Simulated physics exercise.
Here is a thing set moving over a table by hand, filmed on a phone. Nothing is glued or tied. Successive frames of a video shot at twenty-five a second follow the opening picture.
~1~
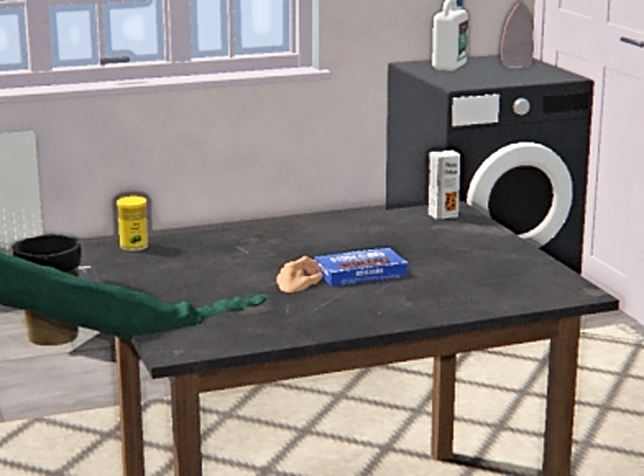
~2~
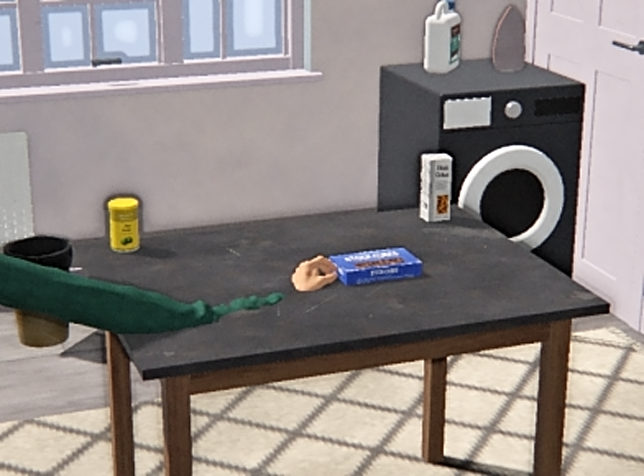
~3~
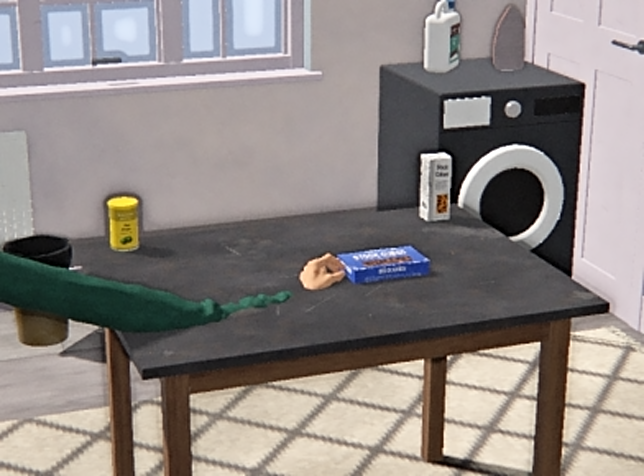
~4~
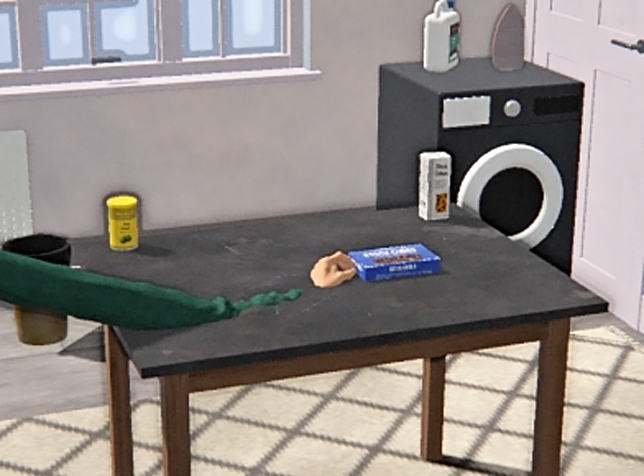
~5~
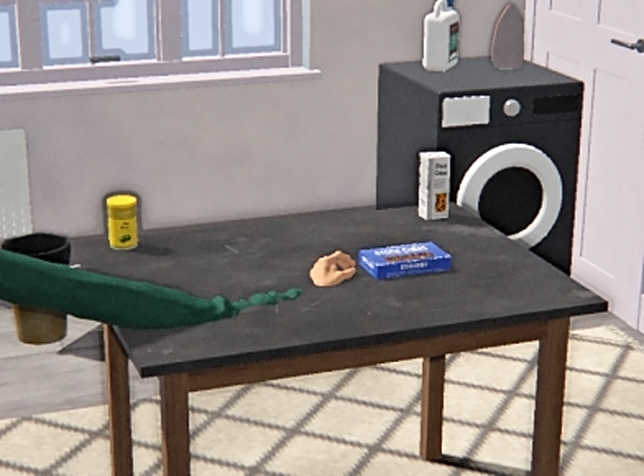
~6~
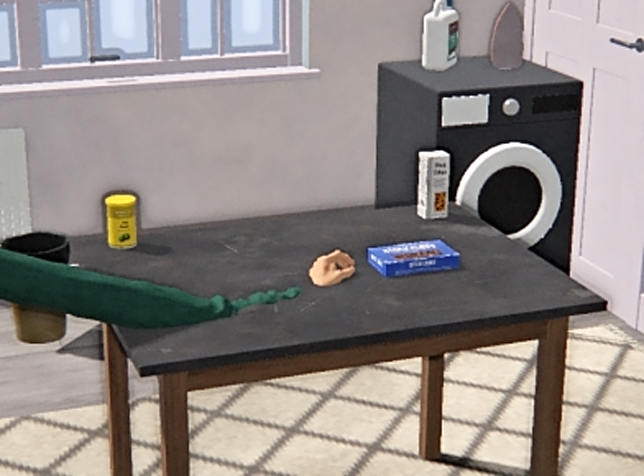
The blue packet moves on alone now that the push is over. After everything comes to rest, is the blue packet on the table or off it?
My guess is it keeps a grip on the table.
Then, 0.10 s later than the last frame, blue packet moved a little near (427, 257).
Then, 0.30 s later than the last frame, blue packet moved a little near (428, 257).
When it is over, moved from the start, blue packet. End places, in pixels of the last picture, blue packet near (428, 257).
